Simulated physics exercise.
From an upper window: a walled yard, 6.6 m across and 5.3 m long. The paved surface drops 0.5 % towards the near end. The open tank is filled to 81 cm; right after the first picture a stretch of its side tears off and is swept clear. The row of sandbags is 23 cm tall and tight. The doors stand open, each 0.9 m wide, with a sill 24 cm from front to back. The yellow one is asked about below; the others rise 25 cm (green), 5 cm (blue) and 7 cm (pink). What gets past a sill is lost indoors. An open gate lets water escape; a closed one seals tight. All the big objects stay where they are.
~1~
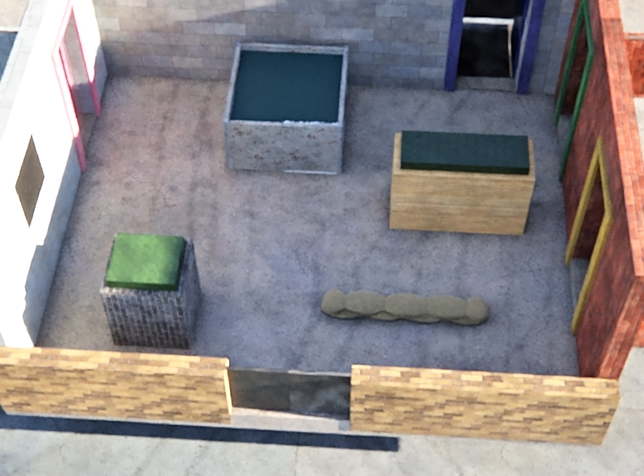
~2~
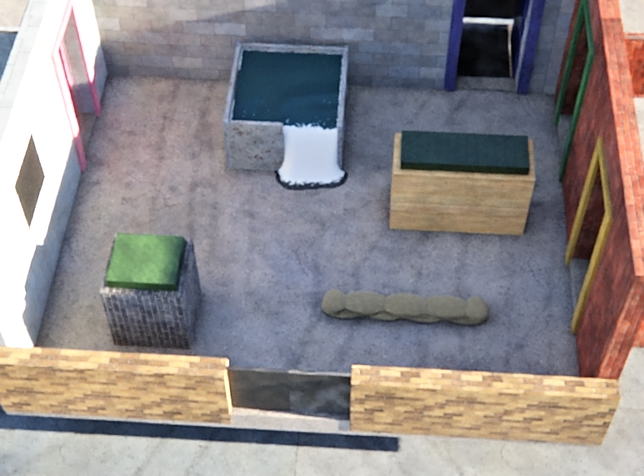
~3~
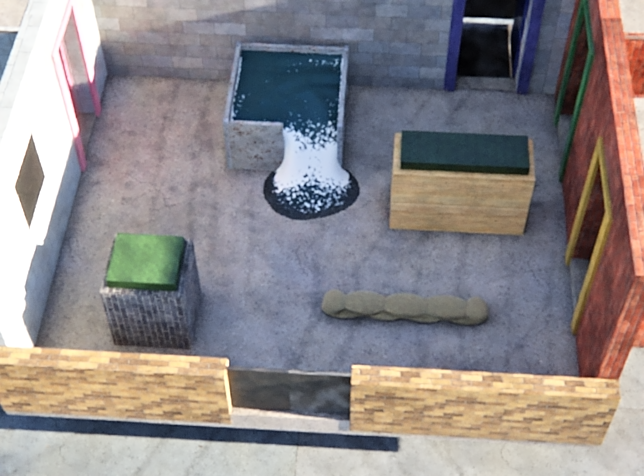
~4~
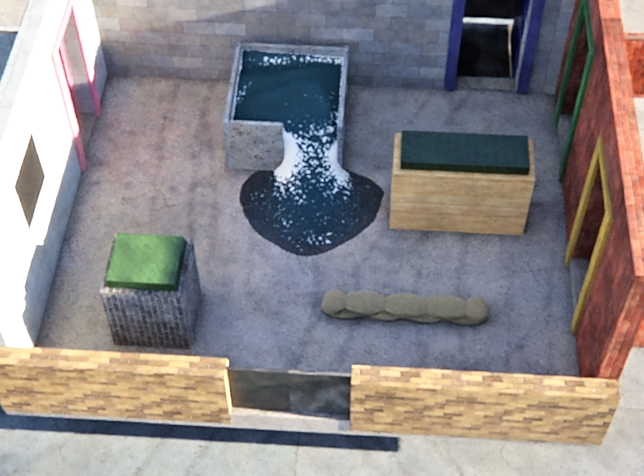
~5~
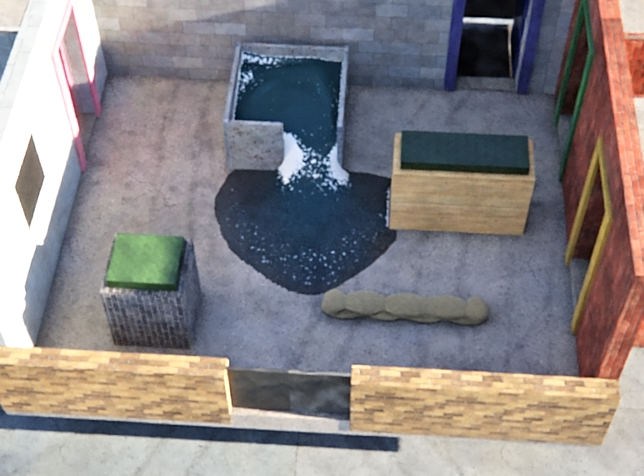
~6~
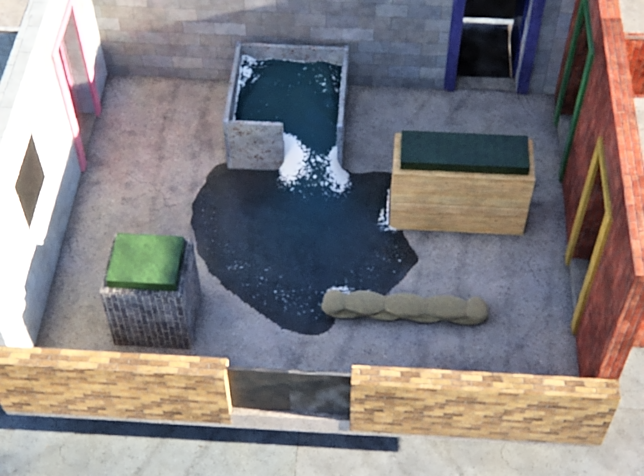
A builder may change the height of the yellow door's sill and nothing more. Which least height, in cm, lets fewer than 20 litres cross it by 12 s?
Close to 13.5 cm is just enough.
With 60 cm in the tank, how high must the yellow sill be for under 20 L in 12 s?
About 9.5 cm.
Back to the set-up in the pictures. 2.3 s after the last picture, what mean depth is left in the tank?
About 27 cm.
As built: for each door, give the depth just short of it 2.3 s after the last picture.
Depths in cm: Green 2, blue 0, pink 0, yellow 17.
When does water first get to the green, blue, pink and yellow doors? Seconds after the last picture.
Green 2.0 s, blue 3.4 s, pink 3.0 s, yellow 0.9 s.
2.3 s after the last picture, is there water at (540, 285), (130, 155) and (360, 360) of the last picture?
In that order: Under water, still dry, under water.
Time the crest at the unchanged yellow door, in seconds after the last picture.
Around 1.6 s.
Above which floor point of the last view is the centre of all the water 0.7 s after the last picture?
Around (300, 184).
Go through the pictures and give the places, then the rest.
Still water, 81 cm deep, in the open tank at (288, 88); the yellow door at (587, 246) is dry, in the first frame.
Water pours out at (311, 155) and has run 0.3 m, to (290, 185); about 7 cm deep outside, 81 cm at the back, in the second frame.
The front is at (291, 213), 0.8 m from the gap at (311, 156); 0.7 m2 of floor is wet, 79 cm left at the back, in the third frame.
The gap is at (311, 157), the front 1.4 m out at (297, 249); the back of the open tank holds 72 cm, in the fourth frame.
Water pours out at (311, 157) and has run 2.0 m, to (298, 287); about 5 cm deep outside, 69 cm at the back, in the fifth frame.
Water pours out at (311, 157) and has run 2.6 m, to (303, 327); about 4 cm deep outside, 67 cm at the back; 2.1 m in a straight line remain to the yellow door at (587, 246), in the sixth frame.
Then, 0.7 s after the last picture water covers 30 % of the floor, deepest (33 cm) near (392, 292); it has not reached the yellow door.
Then, 2.3 s after the last picture water covers 50 % of the floor, deepest (20 cm) near (266, 398); 17 cm at the yellow door, 4 litres in over its 16 cm sill.
Then, 11.3 s after the last picture water covers 95 % of the floor, deepest (10 cm) near (81, 178); 5 cm at the yellow door, 6 litres in over its 16 cm sill.
At the yellow door as built, the water peaked near 19 cm, 1.5 s after the last picture.
Run again over the same 12 s with other heights there, 40 litres in over 11.5 cm, 6 litres over 16 cm. The limit of 20 litres is kept from about 13.5 cm up.
